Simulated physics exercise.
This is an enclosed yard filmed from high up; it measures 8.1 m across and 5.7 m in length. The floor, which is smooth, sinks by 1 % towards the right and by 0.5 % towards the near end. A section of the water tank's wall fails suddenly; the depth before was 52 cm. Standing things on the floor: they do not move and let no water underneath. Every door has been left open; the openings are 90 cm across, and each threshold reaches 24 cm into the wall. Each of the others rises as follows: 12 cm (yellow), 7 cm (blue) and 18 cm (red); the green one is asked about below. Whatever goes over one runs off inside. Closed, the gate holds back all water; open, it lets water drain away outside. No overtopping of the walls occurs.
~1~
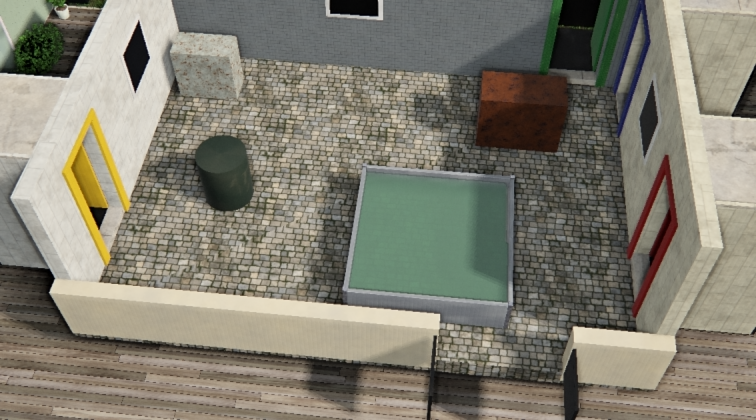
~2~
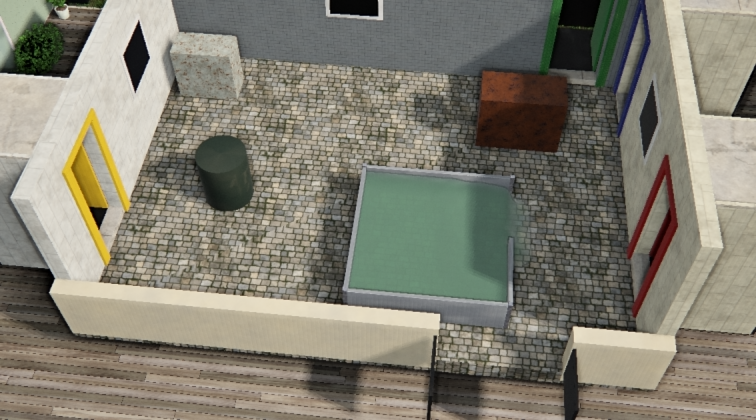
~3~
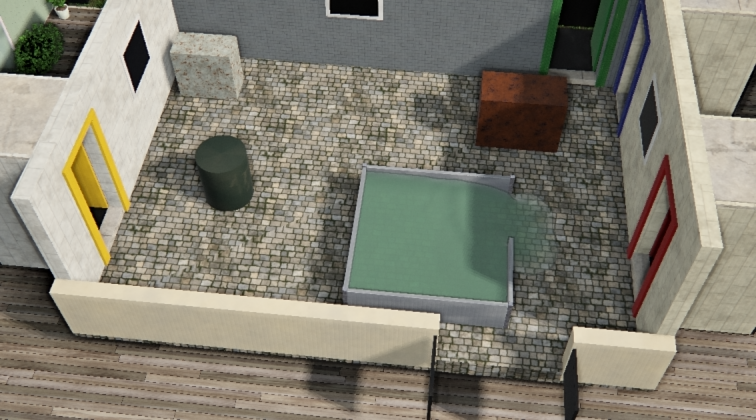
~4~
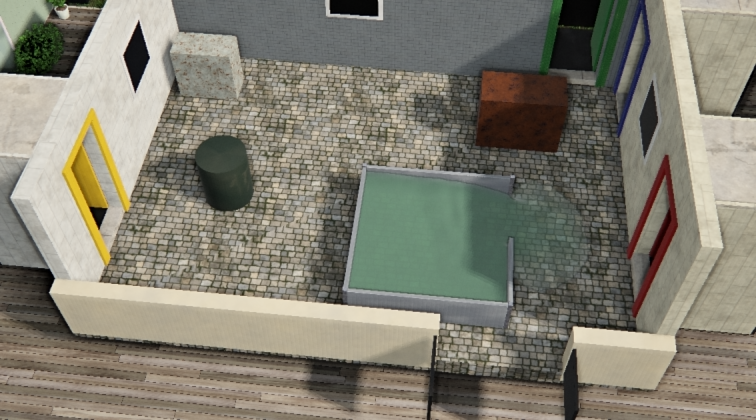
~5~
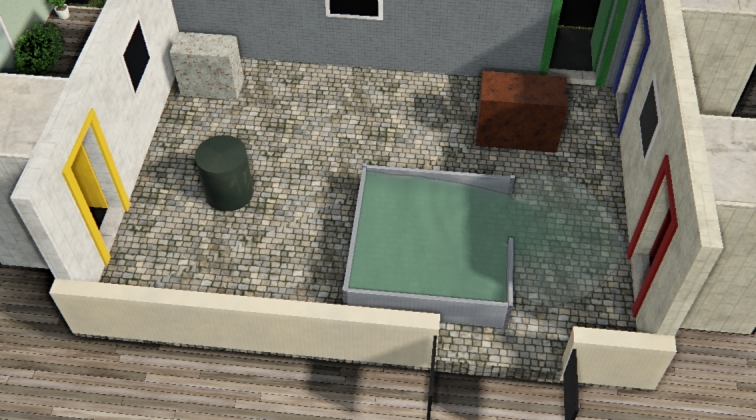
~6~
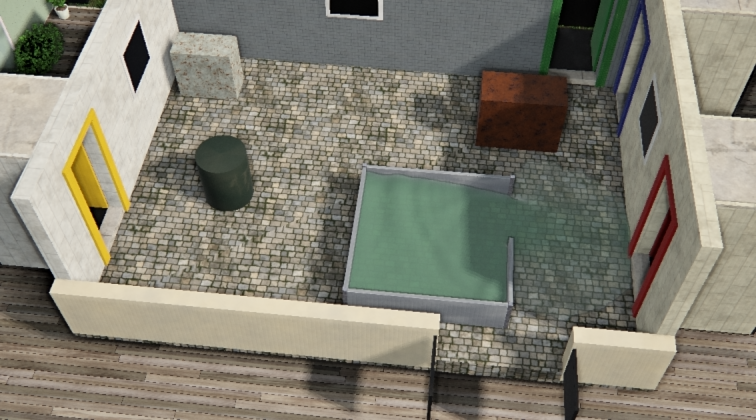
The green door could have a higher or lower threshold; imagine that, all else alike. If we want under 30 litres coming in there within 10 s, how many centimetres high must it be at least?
About 18 centimetres.
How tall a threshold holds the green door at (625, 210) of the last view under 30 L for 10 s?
About 25 cm.
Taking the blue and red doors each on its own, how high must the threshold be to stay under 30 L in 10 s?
About 16 cm at blue and about 21 cm at red.
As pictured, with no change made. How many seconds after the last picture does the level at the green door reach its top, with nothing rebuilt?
Around 2.8 seconds.
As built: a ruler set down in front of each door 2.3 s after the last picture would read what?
Green door 23 cm, yellow door 0 cm, blue door 13 cm, red door 24 cm.
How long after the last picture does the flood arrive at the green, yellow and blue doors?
Arrival times - green: 1.4 s; yellow: 8.0 s; blue: 1.0 s.
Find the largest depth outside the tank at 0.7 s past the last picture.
Up to some 33 cm.
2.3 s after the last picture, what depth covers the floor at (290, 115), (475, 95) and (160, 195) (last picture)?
Going through the spots in order gives 0, 0 and 0 centimetres.
Then, 0.7 s after the last picture water covers 15 % of the floor, deepest (33 cm) near (619, 241); it has not reached the green door.
Then, 2.3 s after the last picture water covers 25 % of the floor, deepest (31 cm) near (628, 364); 23 cm at the green door, 19 litres in over its 12 cm threshold.
Then, 9.3 s after the last picture water covers 85 % of the floor, deepest (14 cm) near (607, 97); 12 cm at the green door, 132 litres in over its 12 cm threshold.
At the green door as built, the water peaked near 24 cm, 2.7 s after the last picture.
Run again over the same 10 s with other heights there, 57 litres in over 15.5 cm, 10 litres over 21 cm. The limit of 30 litres is kept from about 18 cm up.
